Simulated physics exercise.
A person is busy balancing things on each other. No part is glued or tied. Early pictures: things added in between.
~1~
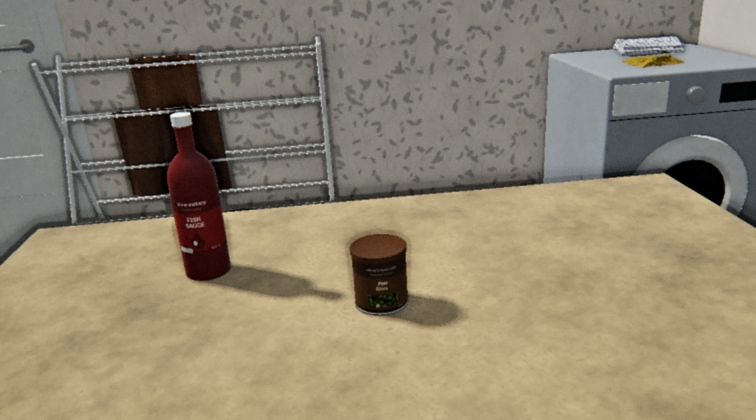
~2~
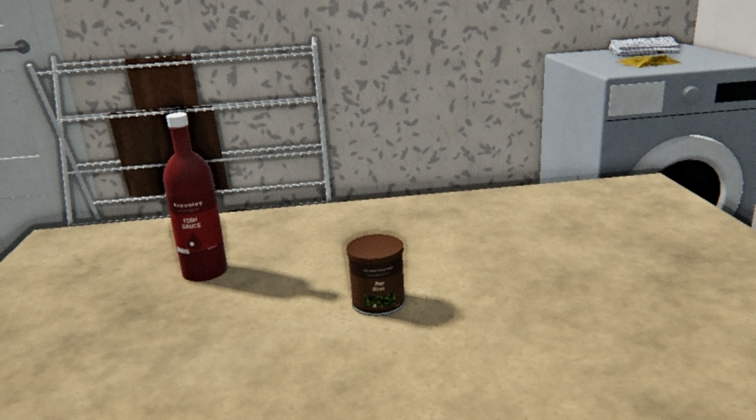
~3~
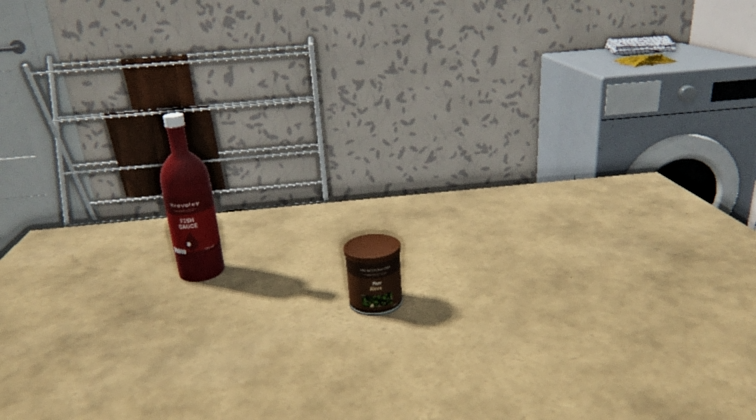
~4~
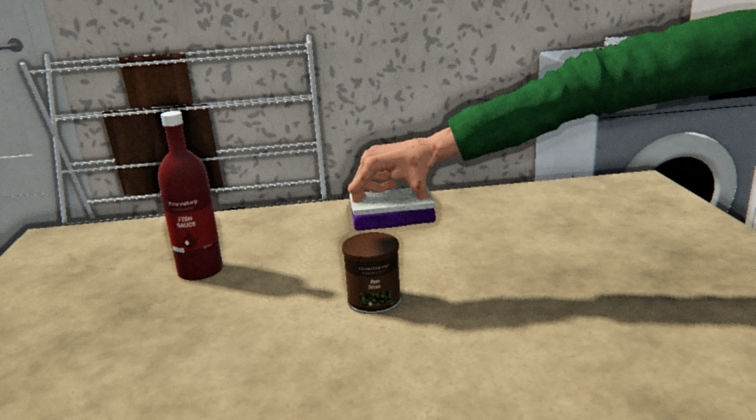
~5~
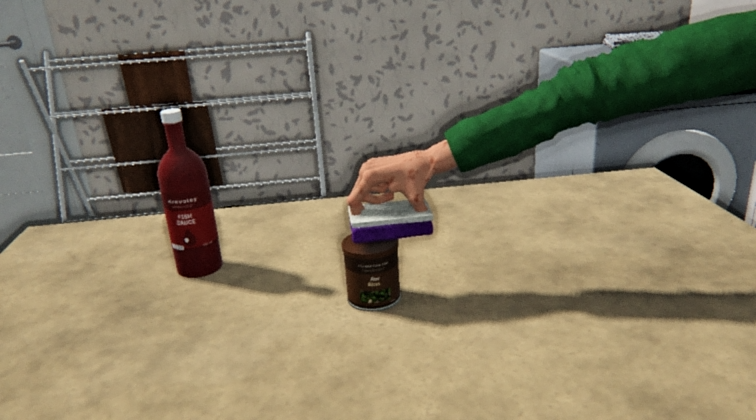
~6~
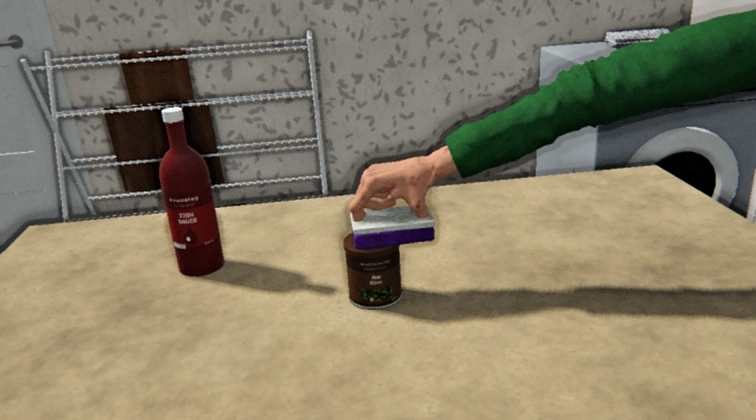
In this clip, a red bottle and a brown can stand on a table before a hand in a green sleeve appears from the right, lowers a purple and white sponge onto the can, and keeps hold of it.
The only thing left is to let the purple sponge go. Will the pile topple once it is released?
No, it stays put.
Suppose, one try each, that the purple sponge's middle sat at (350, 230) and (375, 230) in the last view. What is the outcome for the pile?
The pile remains standing the first time and remains standing the second time.
Then, 0.40 s after the last picture, nothing has stirred.
Then, 0.80 s after the last picture, purple sponge resting near (392, 227).
At rest, all 3 in place. Seen from the same camera at the end, purple sponge near (392, 227). The pile stays up.
